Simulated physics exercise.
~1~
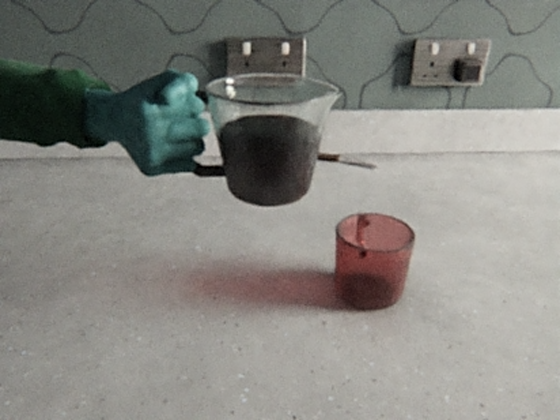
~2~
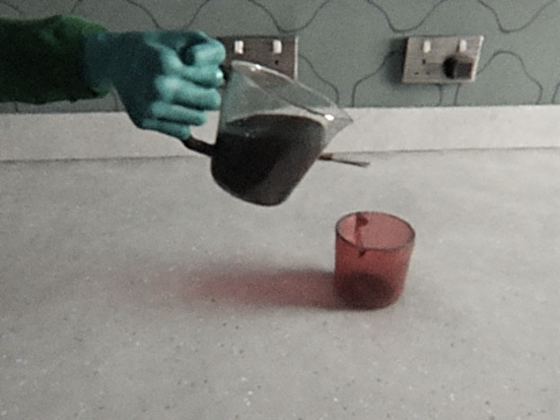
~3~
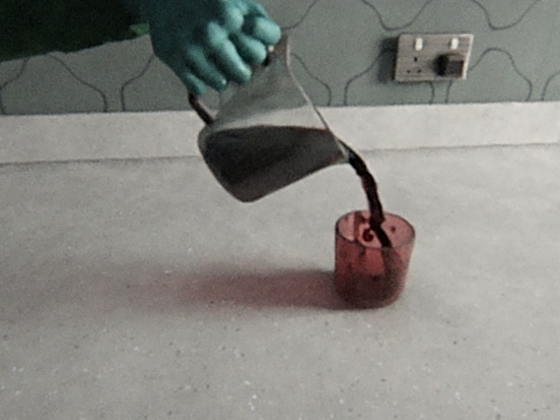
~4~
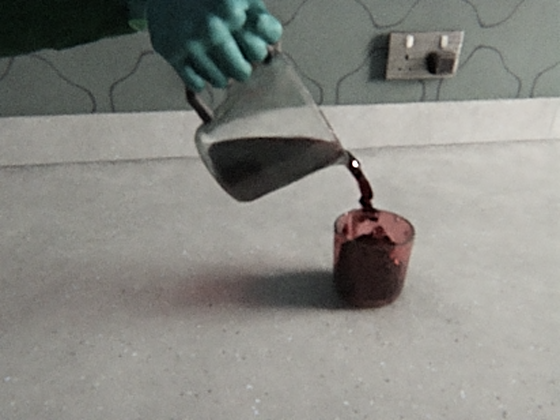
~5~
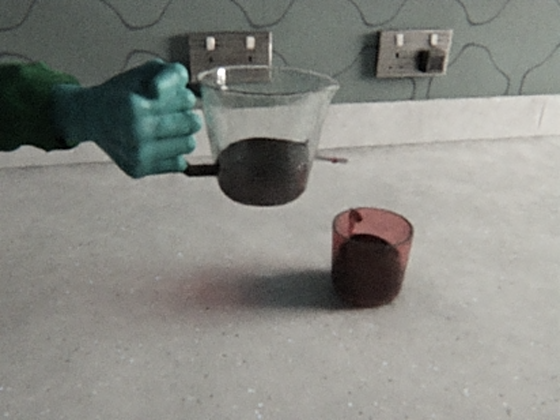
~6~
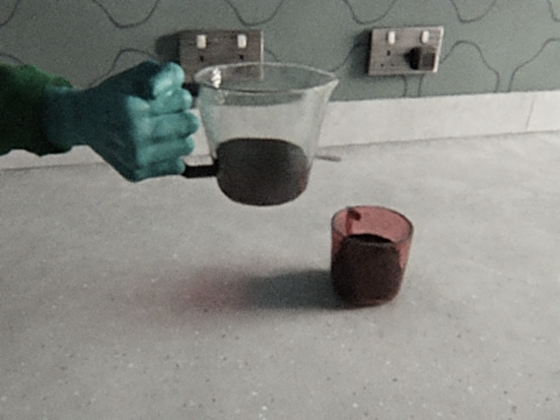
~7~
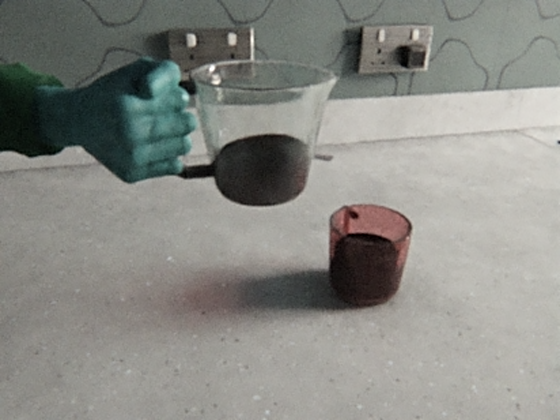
A gloved hand tilts a jug, pours dark liquid into a reddish cup, then levels it.
